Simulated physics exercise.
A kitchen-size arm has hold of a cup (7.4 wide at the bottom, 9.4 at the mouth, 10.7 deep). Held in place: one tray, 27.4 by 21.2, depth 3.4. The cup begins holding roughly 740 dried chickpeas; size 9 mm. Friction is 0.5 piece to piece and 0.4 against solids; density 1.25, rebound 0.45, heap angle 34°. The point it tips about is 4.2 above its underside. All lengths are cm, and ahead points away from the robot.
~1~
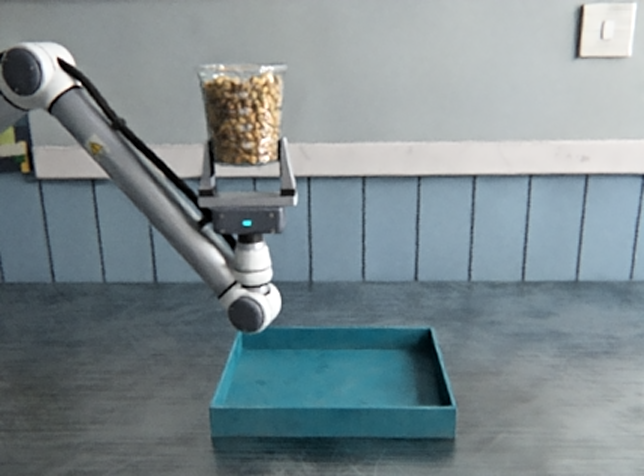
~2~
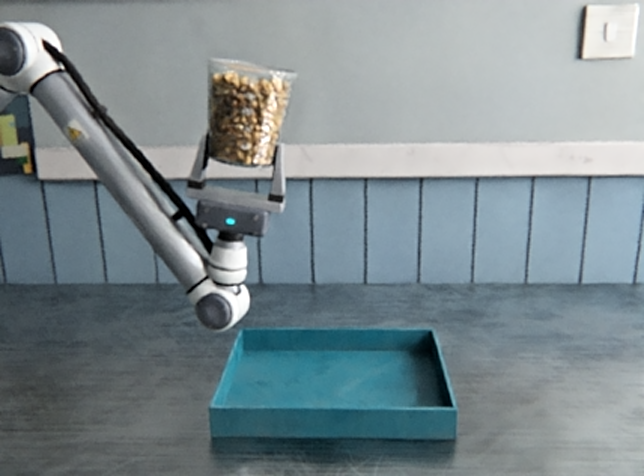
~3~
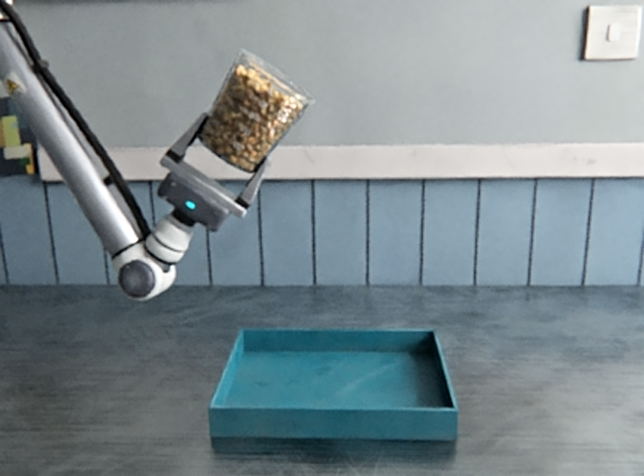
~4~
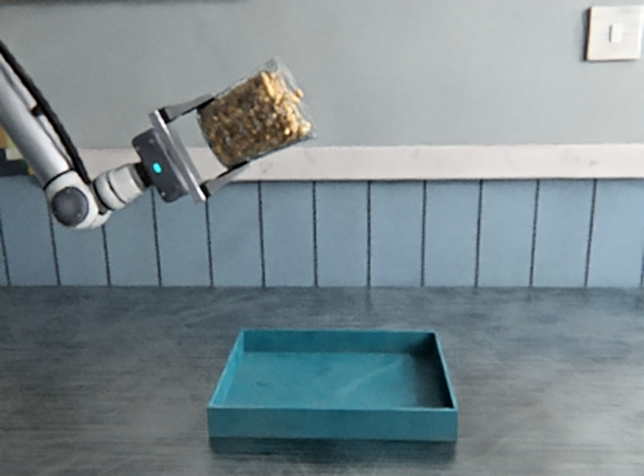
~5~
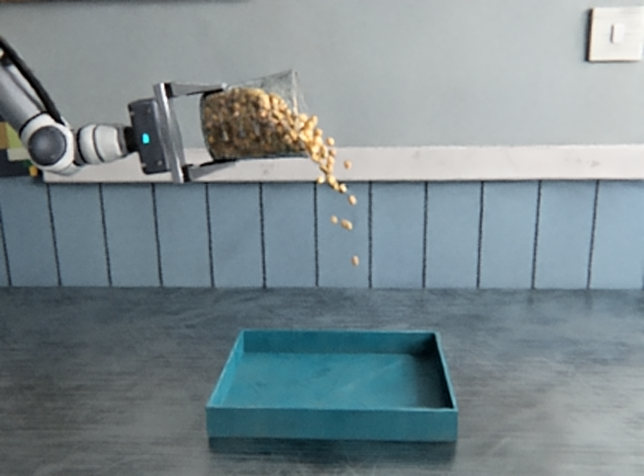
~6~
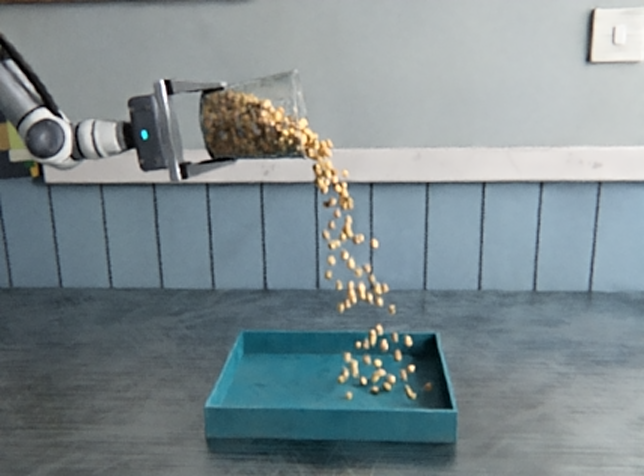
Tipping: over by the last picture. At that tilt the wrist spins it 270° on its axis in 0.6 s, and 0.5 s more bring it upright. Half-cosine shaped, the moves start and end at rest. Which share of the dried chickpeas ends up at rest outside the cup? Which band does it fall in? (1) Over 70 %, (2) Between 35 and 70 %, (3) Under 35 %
Option 2: Between 35 and 70 %.
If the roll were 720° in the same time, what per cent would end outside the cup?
Then roughly 45 per cent.
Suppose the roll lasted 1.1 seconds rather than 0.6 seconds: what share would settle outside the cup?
It would then come to about 55 per cent.
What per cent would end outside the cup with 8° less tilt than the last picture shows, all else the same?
Estimate: Near 30 %.
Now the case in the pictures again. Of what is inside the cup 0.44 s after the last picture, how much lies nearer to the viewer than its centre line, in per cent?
Roughly 35 per cent.
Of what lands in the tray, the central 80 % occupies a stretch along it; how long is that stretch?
16 cm, roughly.
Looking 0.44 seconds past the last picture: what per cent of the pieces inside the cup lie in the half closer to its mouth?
Mouth-half share: Approx. 45 %.
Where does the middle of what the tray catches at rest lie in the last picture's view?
Middle: Close to (392, 383).
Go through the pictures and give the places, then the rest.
The cup middle at (244, 115), upright; upper third of the load around (243, 90), from x 205 to 280, top at y 75; 735 in the cup, in the first picture.
The cup middle at (247, 115), tipped 10°; upper third of the load around (247, 89), from x 215 to 285, top at y 70, in the second picture.
The cup middle at (251, 116), tipped 36°; upper third of the load around (255, 95), from x 205 to 300, top at y 65, in the third picture.
The cup middle at (254, 119), tipped 65°; upper third of the load around (260, 100), from x 205 to 305, top at y 75, in the fourth picture.
The cup middle at (255, 121), tipped 82°; upper third of the load around (246, 108), from x 210 to 355, top at y 90; 712 in the cup, 23 in flight or on a rim, in the fifth picture.
The cup middle at (254, 120), tipped 84°; upper third of the load around (242, 112), from x 205 to 430, top at y 95; 631 in the cup, 31 in the tray, 73 in flight or on a rim, in the sixth picture.
Then, 0.44 s on, tipped 84°, highest piece 38 above the table; 506 in the cup, 171 in the tray, 10 on the table or floor, 48 in flight or on a rim.
Then, 0.88 s on, tipped 34°, highest piece 38 above the table; 400 in the cup, 304 in the tray, 13 on the table or floor, 18 in flight or on a rim.
Then, 1.30 s on, upright, highest piece 39 above the table; 399 in the cup, 323 in the tray, 13 on the table or floor.
Then, 2.00 s on, upright, highest piece 39 above the table; 399 in the cup, 323 in the tray, 13 on the table or floor.
In the end, 399 in the cup, 323 in the tray, 13 on the table or floor. That is 46 % outside the cup.
